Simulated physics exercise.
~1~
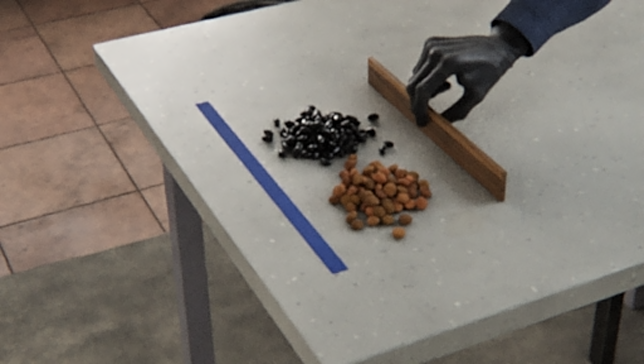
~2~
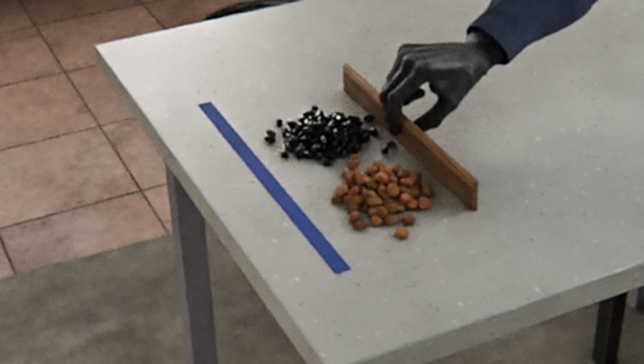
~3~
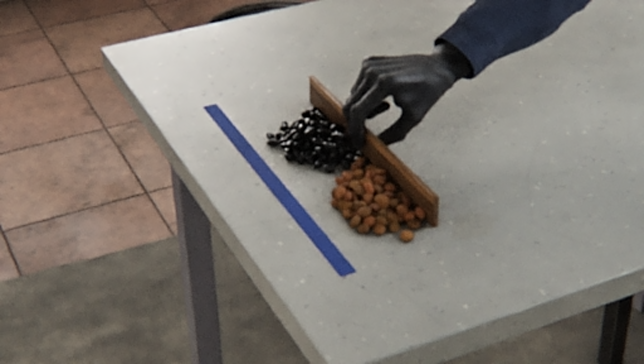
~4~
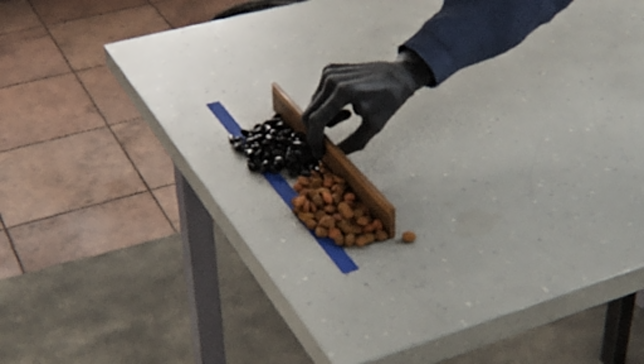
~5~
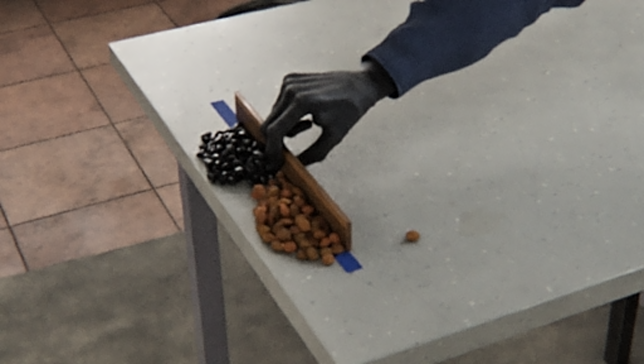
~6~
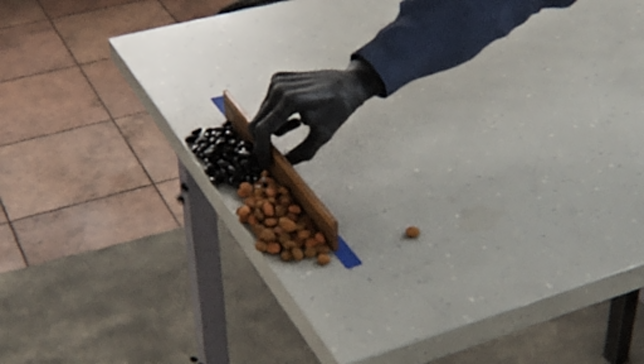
The clip shows a dark hand sweeping a wooden strip leftward across a pale table, pushing shiny black pieces and brown nut-like pieces past a blue tape line, leaving one brown piece behind. The strip stops at the tape as a few pieces from each pile go over the edge.
